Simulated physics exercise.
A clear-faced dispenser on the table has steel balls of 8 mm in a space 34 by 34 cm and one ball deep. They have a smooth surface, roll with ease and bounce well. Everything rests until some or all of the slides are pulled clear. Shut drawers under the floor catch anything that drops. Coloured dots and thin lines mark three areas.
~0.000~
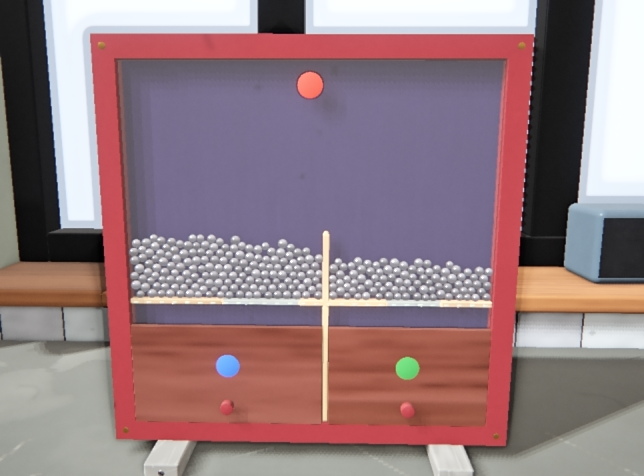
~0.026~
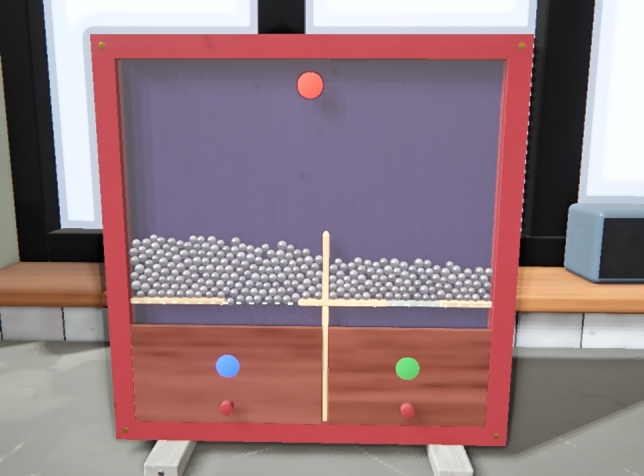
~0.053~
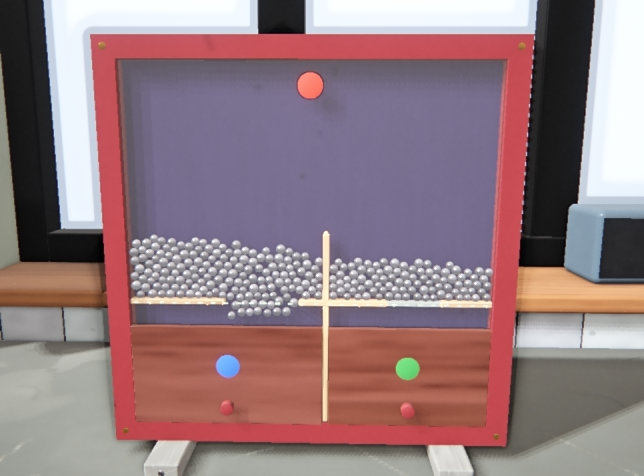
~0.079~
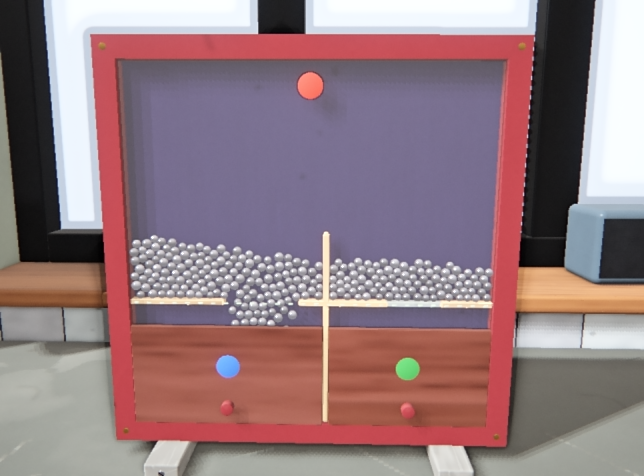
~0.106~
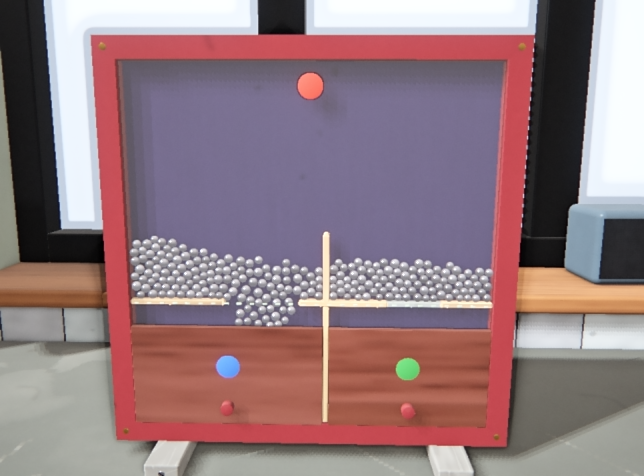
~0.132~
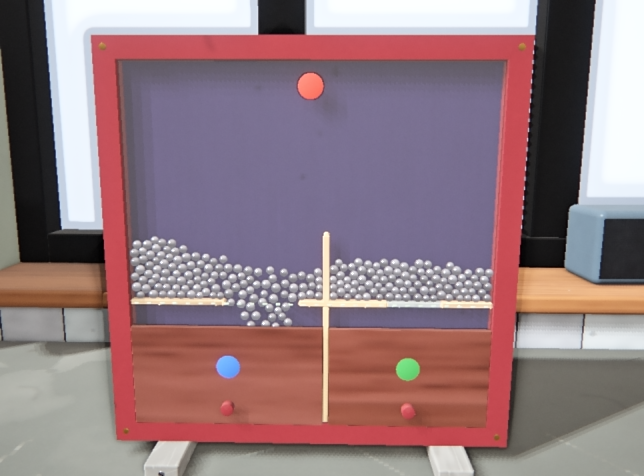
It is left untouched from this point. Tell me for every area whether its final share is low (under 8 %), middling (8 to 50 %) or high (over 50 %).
The shares are red store middling, blue drawer high, green drawer low.
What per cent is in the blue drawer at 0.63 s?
Share: About 45 percent.
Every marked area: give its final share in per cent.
So red store ends with 45, blue drawer with 55, and green drawer with 0.
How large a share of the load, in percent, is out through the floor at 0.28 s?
I reckon close to 35 in a hundred.
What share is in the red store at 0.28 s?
65 %.
After 0.28 s, 35 % are out; red 65 %, blue 35 %.
After 0.63 s, 50 % are out; red 50 %, blue 45 %.
After 1.33 s, 55 % are out; red 45 %, blue 55 %.
All still by 1.9 s, 55 % are out; red 45 %, blue 55 %, green 0 %.
